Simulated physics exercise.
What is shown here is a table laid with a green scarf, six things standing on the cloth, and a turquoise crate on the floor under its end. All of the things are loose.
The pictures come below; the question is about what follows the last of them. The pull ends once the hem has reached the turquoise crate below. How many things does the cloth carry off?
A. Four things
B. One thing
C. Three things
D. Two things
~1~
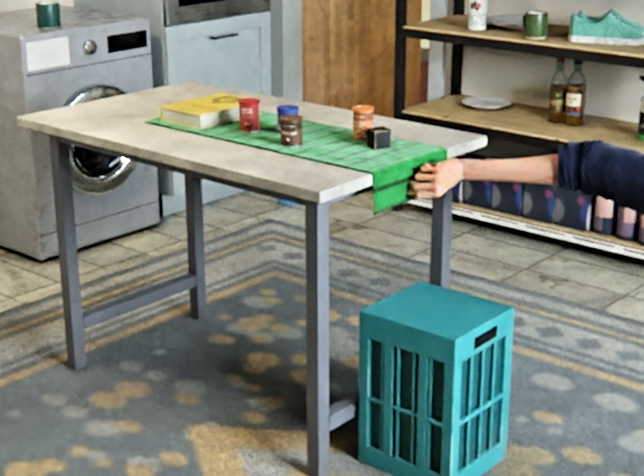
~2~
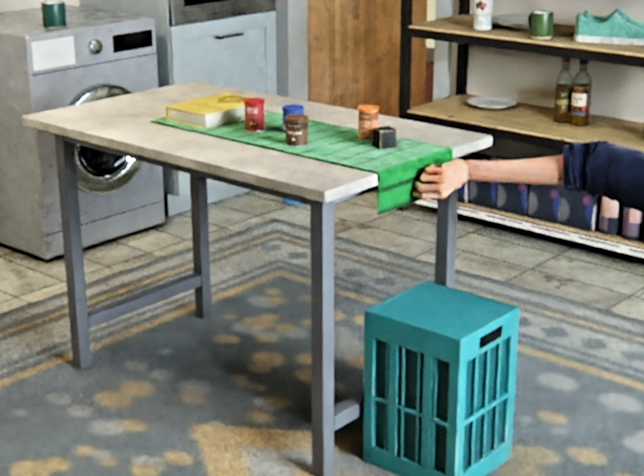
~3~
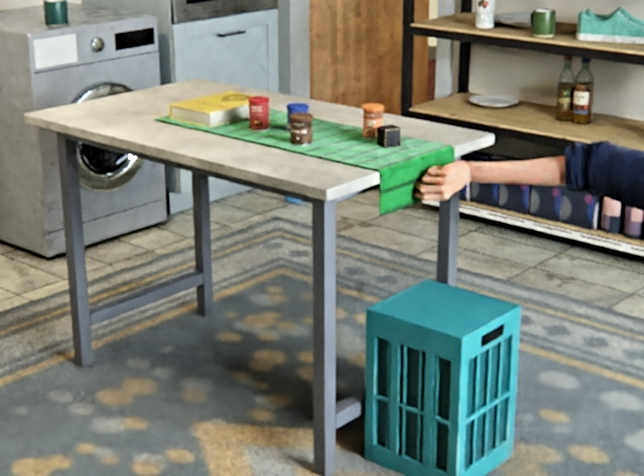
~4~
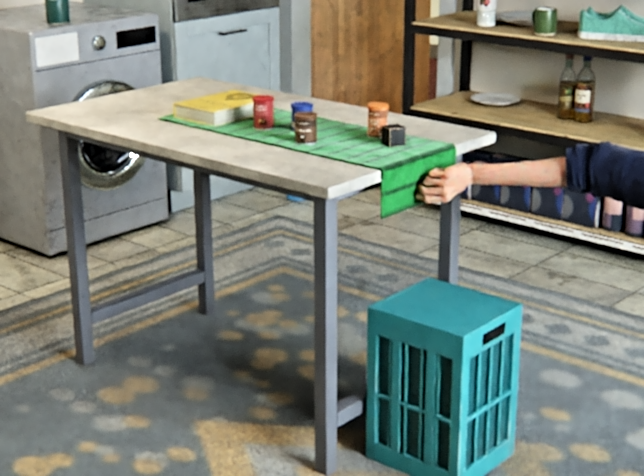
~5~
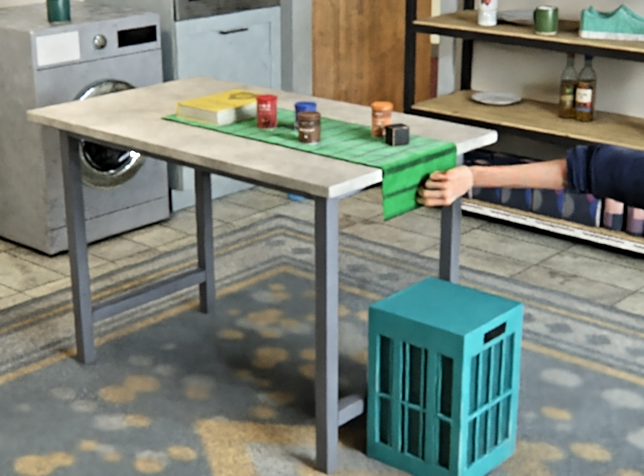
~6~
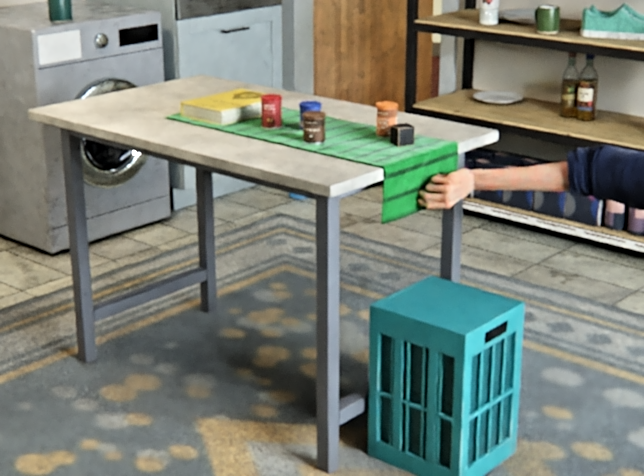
D.
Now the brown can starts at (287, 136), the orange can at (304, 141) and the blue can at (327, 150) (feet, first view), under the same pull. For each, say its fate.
Brown can: Still up. Orange can: Still up. Blue can: Gone off.
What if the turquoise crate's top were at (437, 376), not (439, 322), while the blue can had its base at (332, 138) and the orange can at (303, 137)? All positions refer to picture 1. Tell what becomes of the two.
Blue can is gone, orange can is gone.
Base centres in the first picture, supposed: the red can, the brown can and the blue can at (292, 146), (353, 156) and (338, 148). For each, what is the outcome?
My call: The red can hangs on; the brown can takes a tumble; the blue can takes a tumble.
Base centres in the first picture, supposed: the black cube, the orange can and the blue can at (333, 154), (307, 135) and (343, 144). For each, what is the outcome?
First the black cube: It ends off the top. Next the orange can: It is still up there. Last the blue can: It ends off the top.
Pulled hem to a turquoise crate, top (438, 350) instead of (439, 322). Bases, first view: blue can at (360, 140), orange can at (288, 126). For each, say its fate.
Looks like the blue can ends up down, and the orange can hangs in there.
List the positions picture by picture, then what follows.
The first frame shows hem (374, 215); black cube (379, 129); orange can (363, 107); brown can (291, 117); blue can (288, 107); red can (249, 100); top of the crate (439, 322).
The second frame shows hem (378, 214); black cube (384, 128).
The third frame shows hem (380, 216); orange can (374, 106).
The fourth frame shows hem (381, 218); brown can (306, 114); top of the crate (447, 318).
The fifth frame shows hem (384, 222); blue can (305, 103).
The sixth frame shows hem (381, 224); black cube (403, 125); orange can (387, 104); brown can (314, 113); blue can (310, 103); red can (271, 96).
A little later, hem near (422, 241); all still up.
Next, hem near (422, 279); black cube and orange can gone.
When it is over, hem on the crate; black cube and orange can gone. The count of fallen things is two.
